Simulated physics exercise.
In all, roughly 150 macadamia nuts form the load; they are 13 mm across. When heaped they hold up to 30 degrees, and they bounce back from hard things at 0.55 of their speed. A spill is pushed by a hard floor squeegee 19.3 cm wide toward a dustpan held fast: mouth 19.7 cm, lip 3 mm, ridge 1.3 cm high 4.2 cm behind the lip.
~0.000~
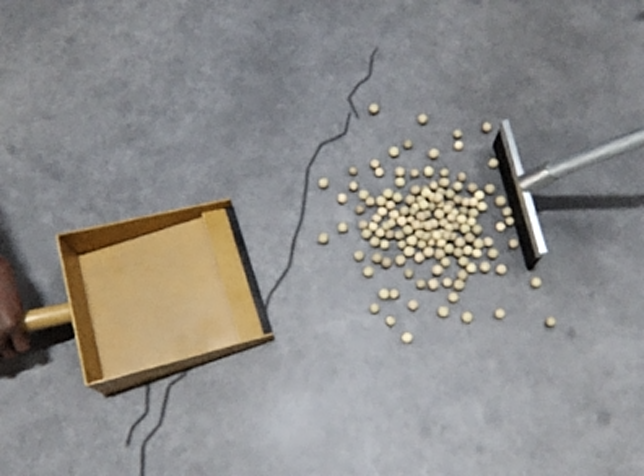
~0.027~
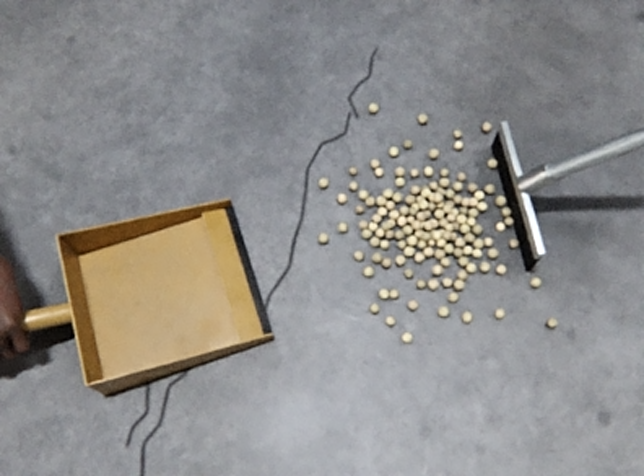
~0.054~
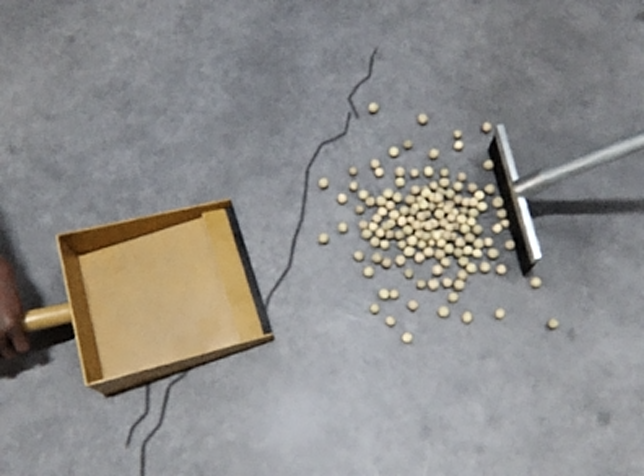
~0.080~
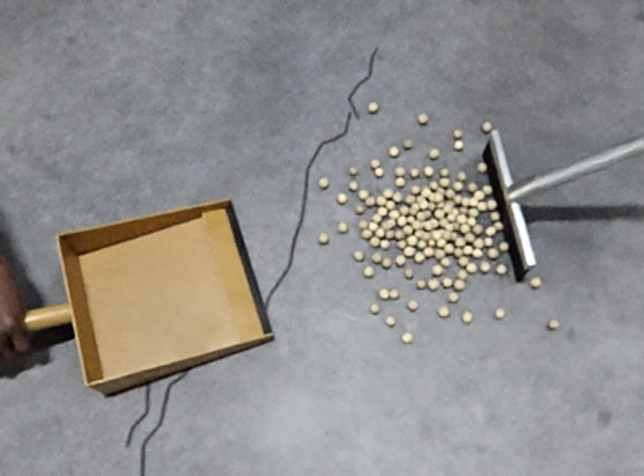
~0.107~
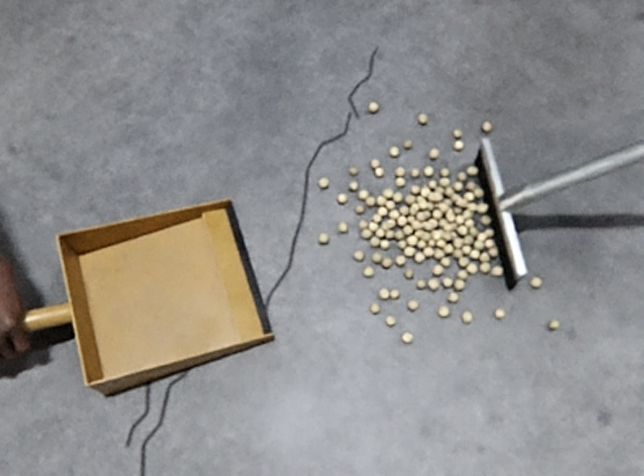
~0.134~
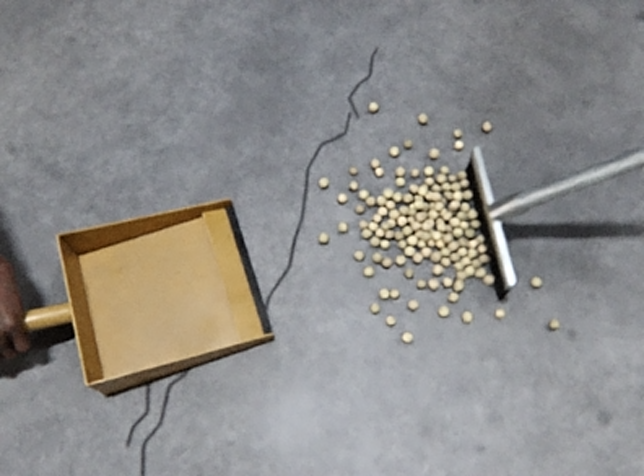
A hand holds a tan dustpan still while a squeegee pushes scattered round nuts slightly left.
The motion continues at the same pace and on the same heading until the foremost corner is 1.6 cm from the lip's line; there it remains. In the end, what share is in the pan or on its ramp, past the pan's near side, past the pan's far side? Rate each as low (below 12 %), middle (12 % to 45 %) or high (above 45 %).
In the pan or on its ramp - low, past the pan's near side - middle, past the pan's far side - low.
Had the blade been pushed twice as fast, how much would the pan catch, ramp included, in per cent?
It would be around 5 percent.
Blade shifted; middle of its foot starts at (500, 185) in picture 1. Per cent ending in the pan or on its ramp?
I'd estimate about 5 per cent.
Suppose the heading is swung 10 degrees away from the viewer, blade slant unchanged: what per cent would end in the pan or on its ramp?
I'd put it at close to 5 percent.
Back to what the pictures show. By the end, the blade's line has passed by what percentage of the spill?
Something like 55 per cent, roughly.
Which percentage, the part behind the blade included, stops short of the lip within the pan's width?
Roughly 65 in a hundred.
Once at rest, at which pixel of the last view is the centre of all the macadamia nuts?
(324, 251).
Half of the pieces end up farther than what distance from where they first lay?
I'd put it near 14 cm.
After 0.35 s, middle of the blade 17 cm from the lip; 0 % over the lip, far side 5 %, near side 20 %.
Then, at 0.50 s, middle of the blade 8 cm from the lip; 0 % over the lip, far side 5 %, near side 25 %.
After 0.77 s, middle of the blade 3 cm from the lip; 0 % over the lip, far side 5 %, near side 30 %.
At rest (1.5 s), pan 0 %, near side 30 %, far side 5 %, in front of the lip or behind the blade 65 %.
